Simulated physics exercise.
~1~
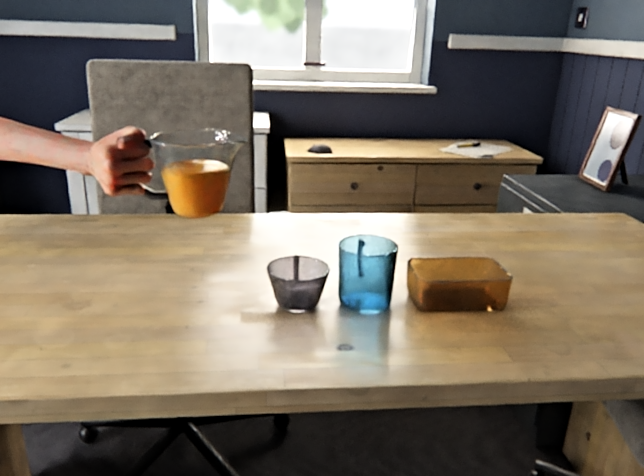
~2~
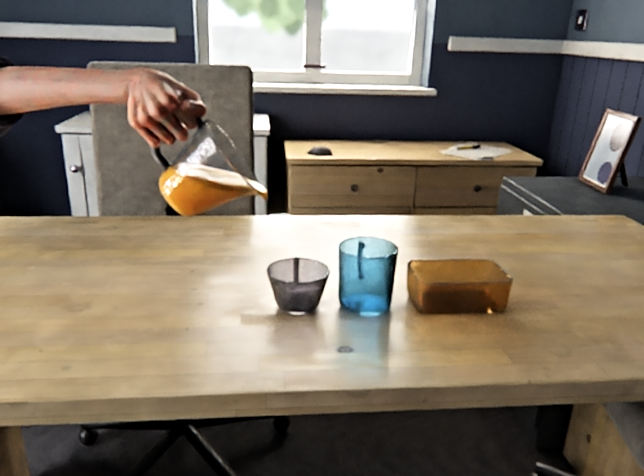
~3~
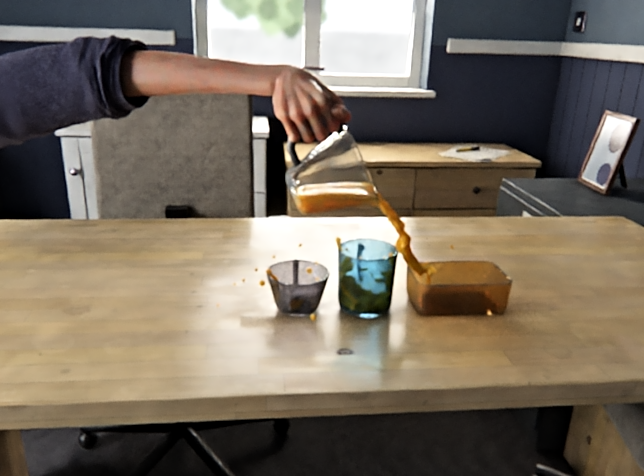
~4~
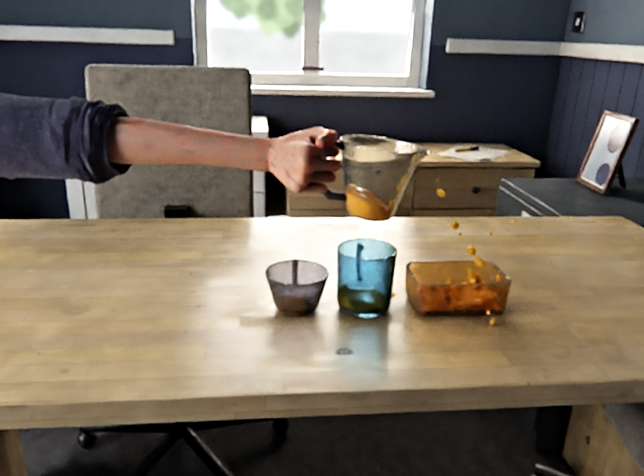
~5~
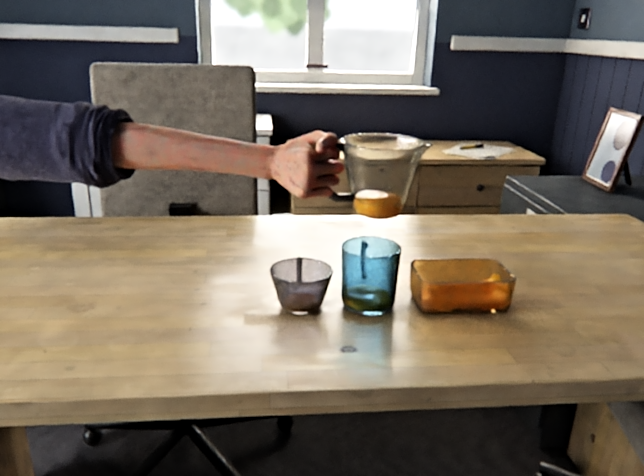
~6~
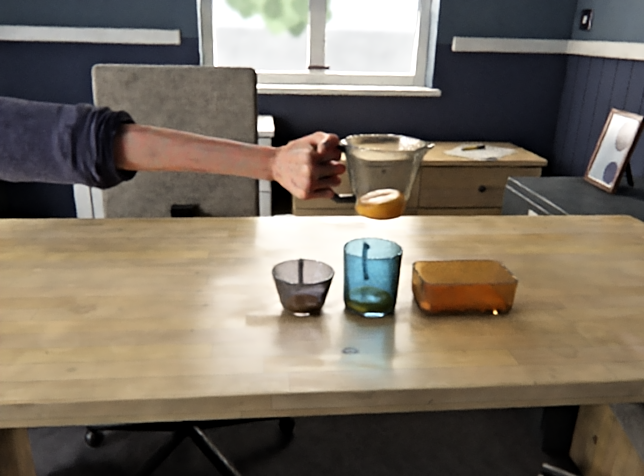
A hand tilts a measuring jug of orange juice, pouring across a cup, blue mug and tub, then levels it, juice remaining.
